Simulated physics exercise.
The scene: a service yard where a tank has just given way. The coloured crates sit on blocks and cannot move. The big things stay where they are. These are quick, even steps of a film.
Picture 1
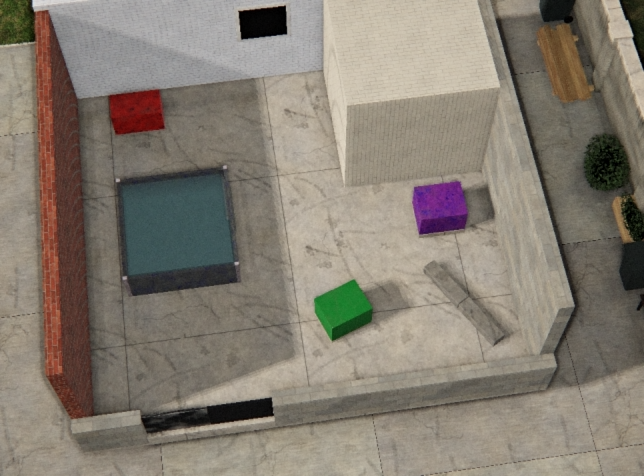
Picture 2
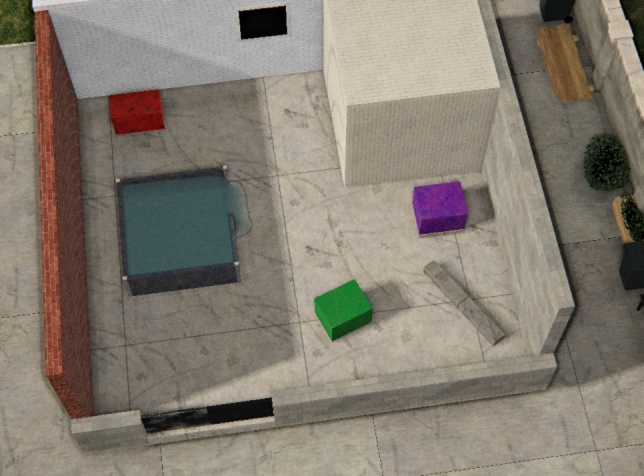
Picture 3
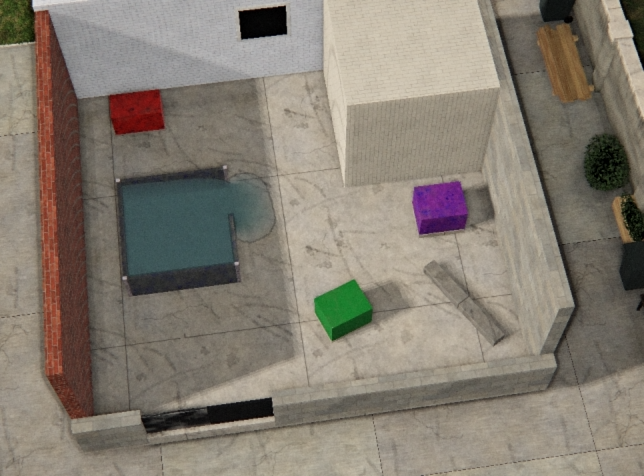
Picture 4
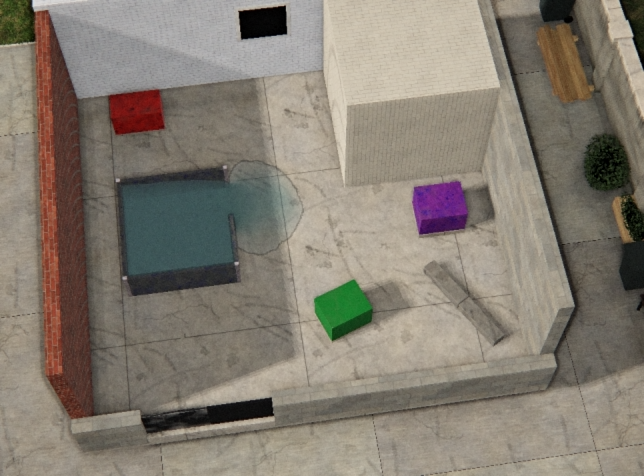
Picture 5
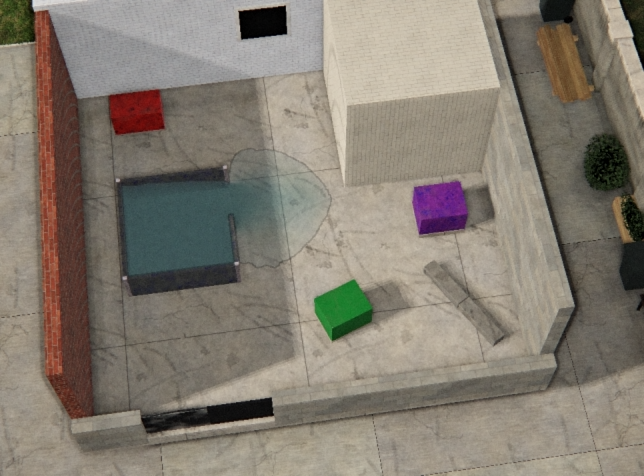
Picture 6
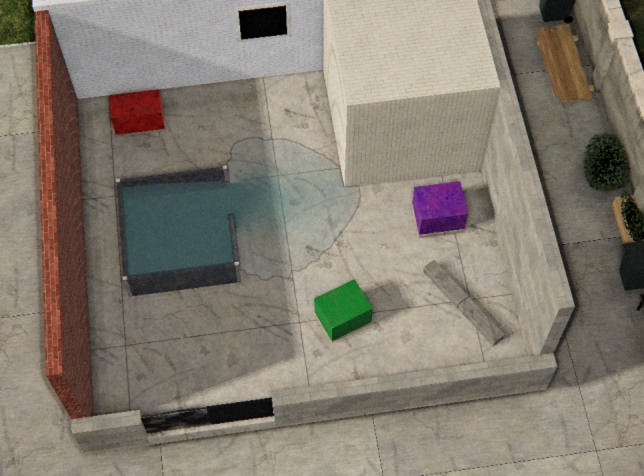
Teal water pours from a gap in the right side of a dark-edged square tank and spreads rightward across a paved yard, seen from high above. A red block sits behind the tank, green and purple blocks stand to the right near a large pale block, and brick and grey walls surround them. The thin sheet fans wider over the paving, its edge reaching the pale block, while the camera stays still.
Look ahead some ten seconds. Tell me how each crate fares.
The red crate gets wet; the green crate gets wet; the purple crate gets wet.
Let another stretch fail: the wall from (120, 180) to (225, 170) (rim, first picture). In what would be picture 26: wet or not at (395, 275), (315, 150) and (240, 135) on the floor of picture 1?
One after the other: Clear, wet, wet.
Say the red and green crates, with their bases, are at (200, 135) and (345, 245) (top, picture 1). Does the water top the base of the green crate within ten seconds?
Then: The green one is topped.
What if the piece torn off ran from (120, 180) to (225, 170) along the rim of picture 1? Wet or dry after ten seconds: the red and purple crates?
My reading: Red crate gets wet, purple crate escapes it.
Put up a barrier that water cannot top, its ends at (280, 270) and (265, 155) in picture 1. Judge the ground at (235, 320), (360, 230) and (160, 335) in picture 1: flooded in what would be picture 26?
In turn: Awash, free of water, no water.
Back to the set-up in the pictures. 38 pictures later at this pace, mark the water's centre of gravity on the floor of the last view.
Close to (284, 217).
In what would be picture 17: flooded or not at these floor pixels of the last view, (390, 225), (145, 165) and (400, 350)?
In turn: Flooded, not flooded, free of water.
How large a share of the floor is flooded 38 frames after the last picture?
I make it 65 per cent.
A moment on, water covers 25 % of the floor; the red crate not reached, the green crate not reached, the purple crate water round its plinth.
Next, water covers 30 % of the floor; the red crate not reached, the green crate water round its plinth, the purple crate water round its plinth.
Then, water covers 50 % of the floor; the red crate water round its plinth, the green crate water round its plinth, the purple crate water round its plinth.
Later, water covers 65 % of the floor; the red crate water round its plinth, the green crate water round its plinth, the purple crate water round its plinth.
In the end, water covers 95 % of the floor; the red crate was topped, the green crate was topped, the purple crate was topped.
